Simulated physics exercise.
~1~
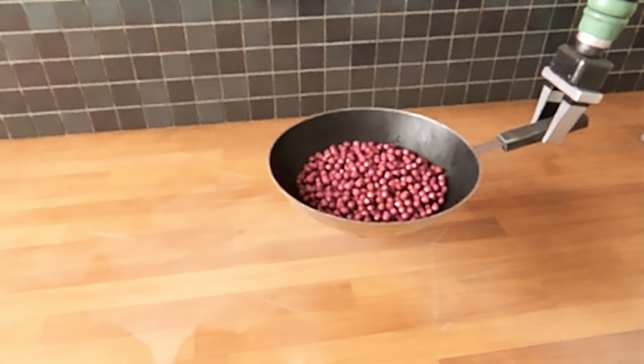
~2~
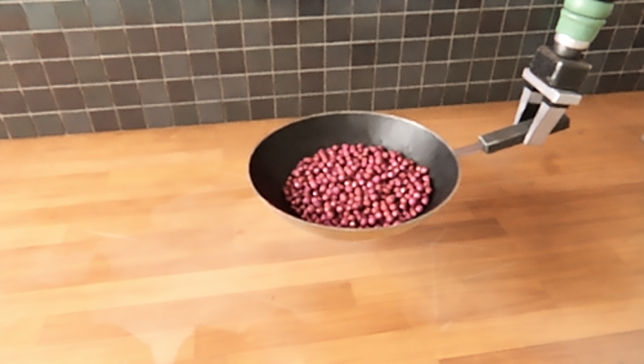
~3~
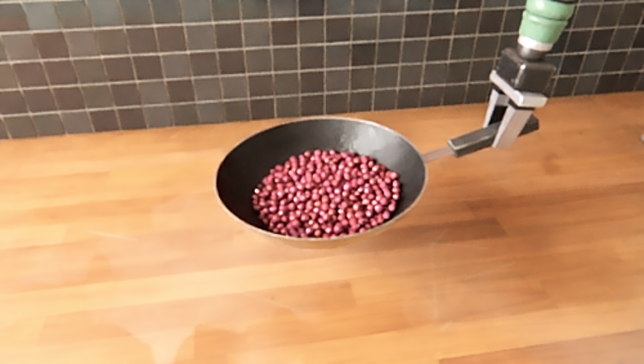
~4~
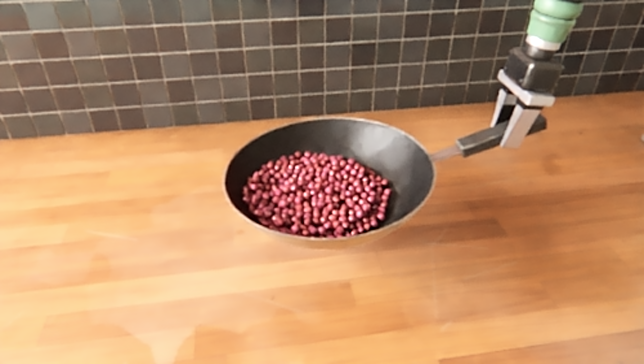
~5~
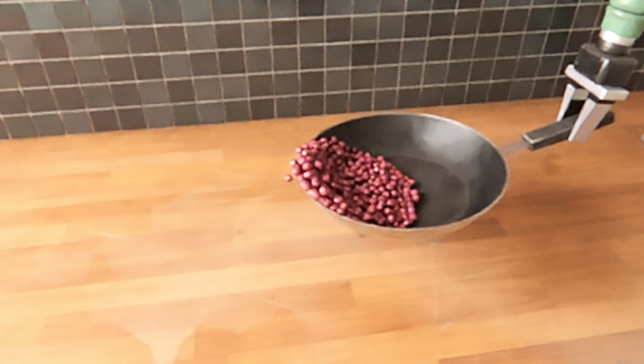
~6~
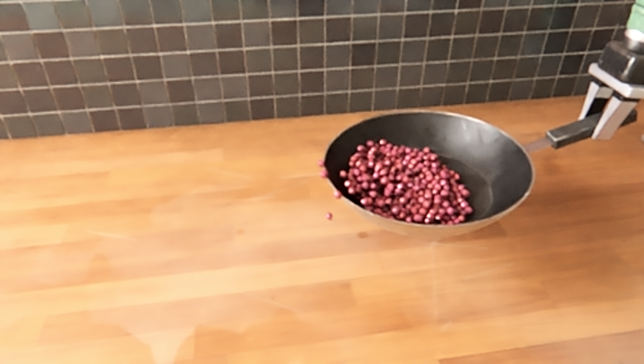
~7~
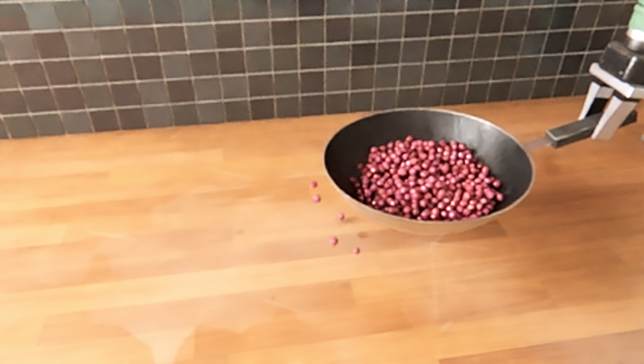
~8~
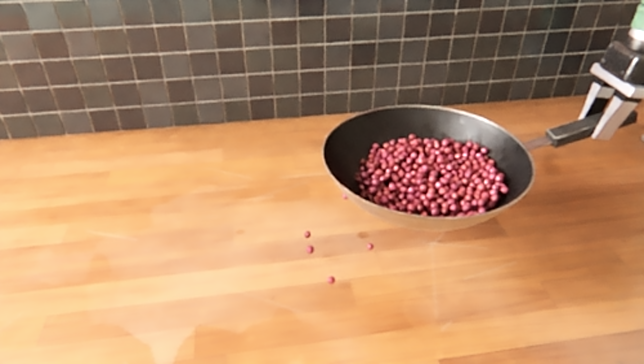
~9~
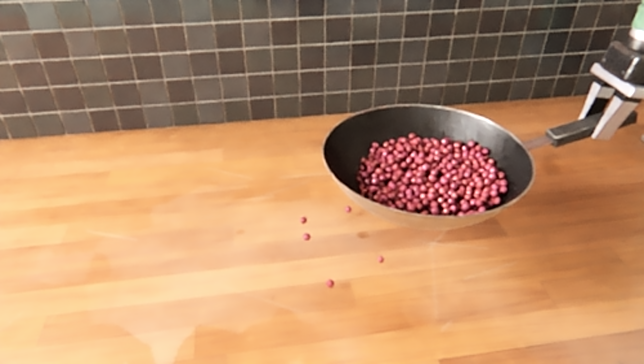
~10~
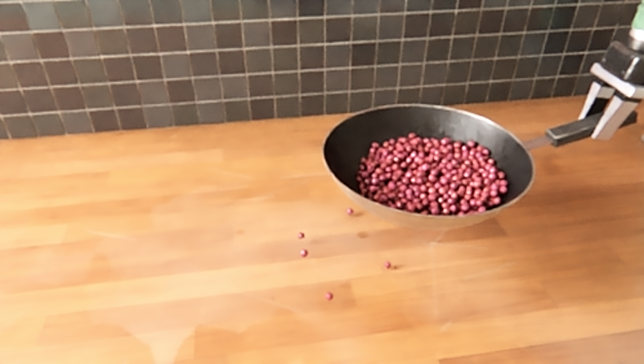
Over a wooden kitchen counter, a robotic arm shifts a frying pan of red beads left, then right, spilling a few.
